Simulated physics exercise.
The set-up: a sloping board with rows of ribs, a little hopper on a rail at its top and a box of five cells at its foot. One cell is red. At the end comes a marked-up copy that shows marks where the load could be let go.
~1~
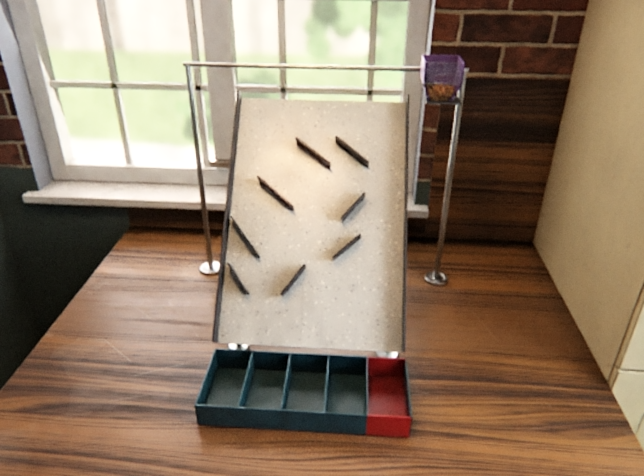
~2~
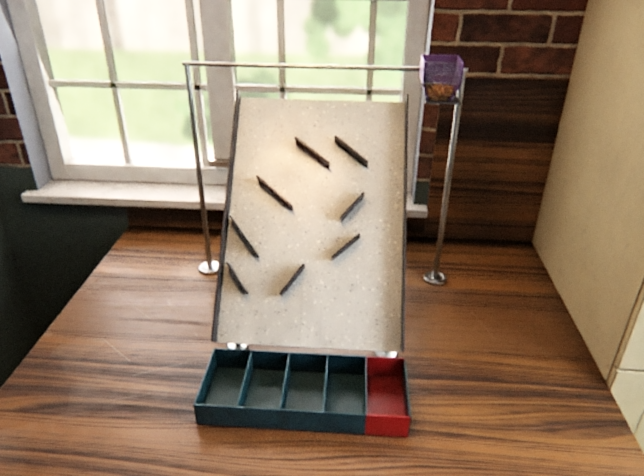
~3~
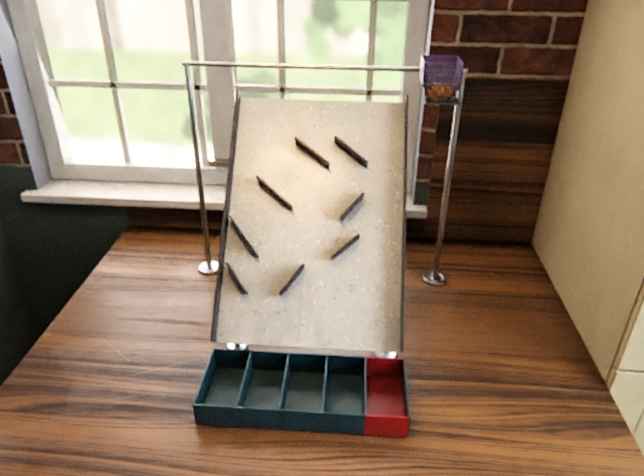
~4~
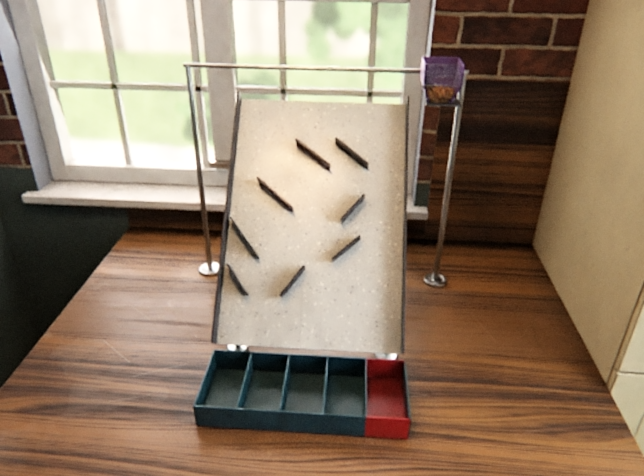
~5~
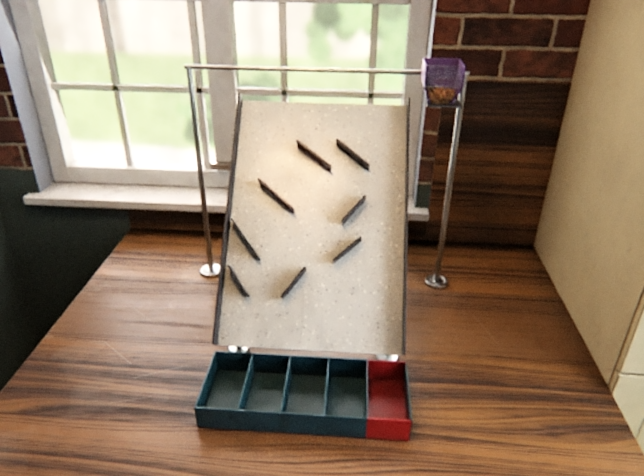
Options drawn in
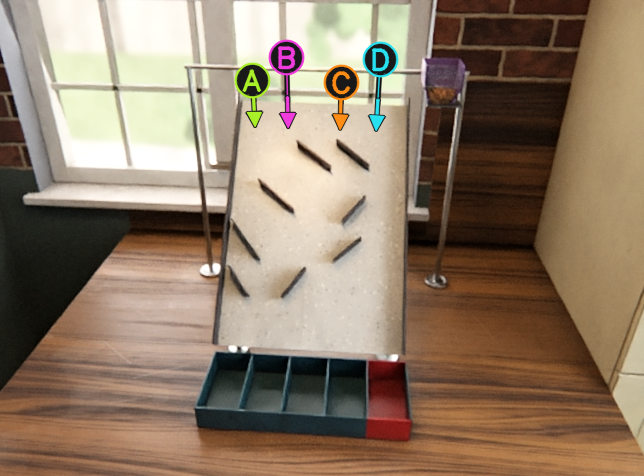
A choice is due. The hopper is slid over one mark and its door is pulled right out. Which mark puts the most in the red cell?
D.
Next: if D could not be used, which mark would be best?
C.
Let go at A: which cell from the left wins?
The second from the left.
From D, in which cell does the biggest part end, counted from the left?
The fifth from the left.
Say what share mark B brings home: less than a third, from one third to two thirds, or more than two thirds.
Less than a third.
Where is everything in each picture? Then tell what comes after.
Hopper at (439, 90), roasted chickpeas, door shut, in the first picture.
Ribs (295, 137) to (329, 163), (335, 135) to (368, 162), (256, 175) to (292, 206), in the second picture.
Ribs (340, 218) to (363, 193), (229, 216) to (256, 254), (332, 257) to (359, 234), in the third picture.
Ribs (227, 264) to (245, 293), (280, 295) to (304, 265), in the fourth picture.
Red cell at (388, 428), number 5 of 5 from the left, in the fifth picture.
On the marked copy, mark A meets the board at (254, 121); mark B meets the board at (288, 122); mark C meets the board at (340, 124); mark D meets the board at (376, 125).
If A is chosen, none in the red cell, nearly all in other cells, a stray few held on the board, a stray few outside the box.
If B is chosen, none in the red cell, nearly all in other cells, a stray few outside the box.
If C is chosen, about half in the red cell, about a third in other cells, a stray few outside the box.
If D is chosen, nearly all in the red cell, a small part outside the box.
